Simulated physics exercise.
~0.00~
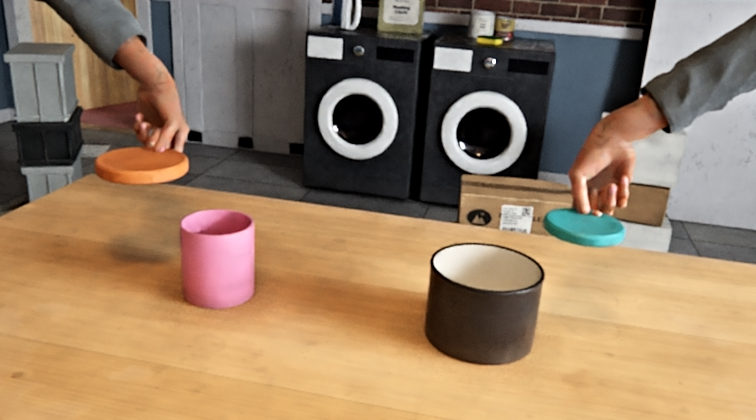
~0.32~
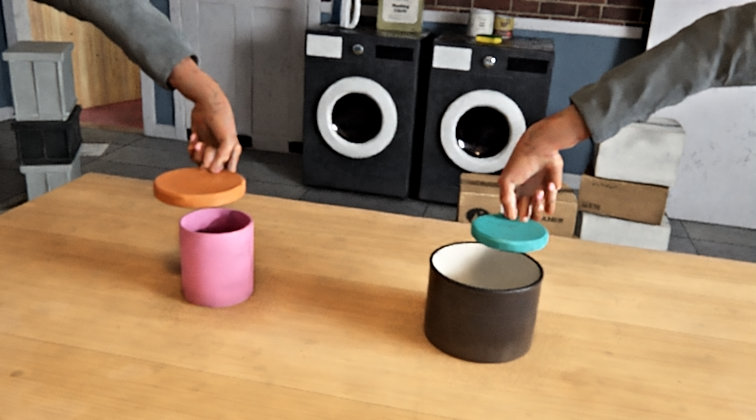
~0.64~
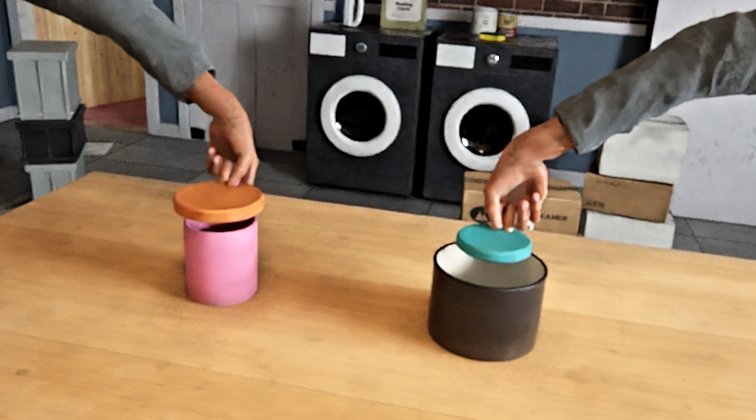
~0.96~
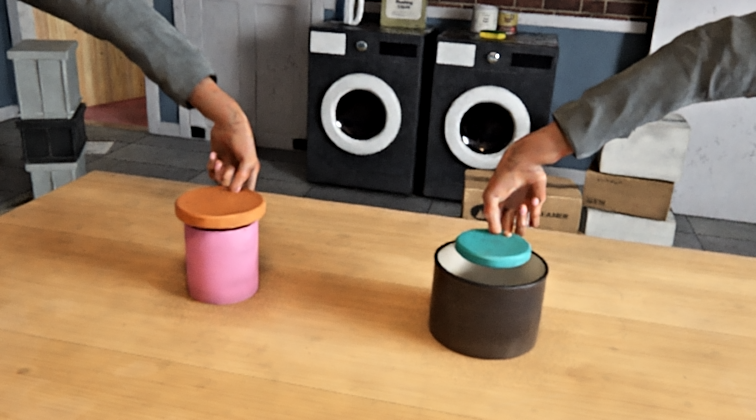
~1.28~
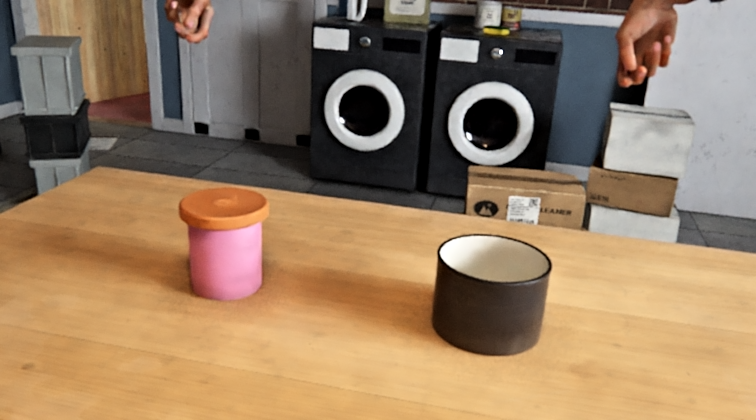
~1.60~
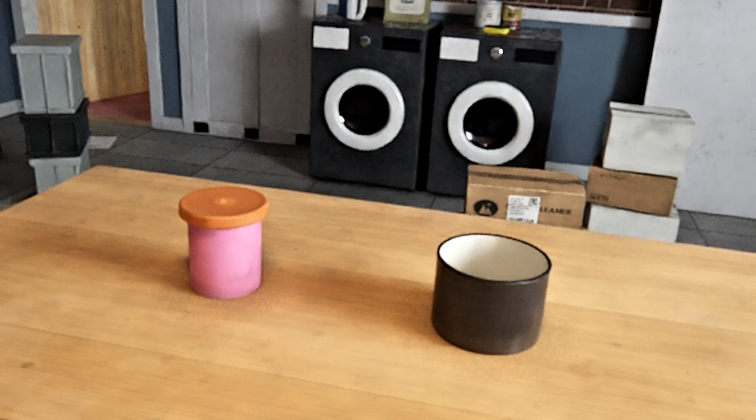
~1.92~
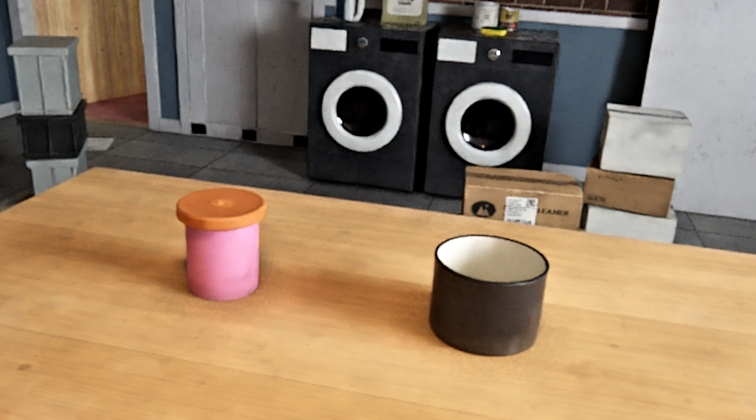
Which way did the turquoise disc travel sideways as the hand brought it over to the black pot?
It moved to the left, until it was above the opening of the black pot.
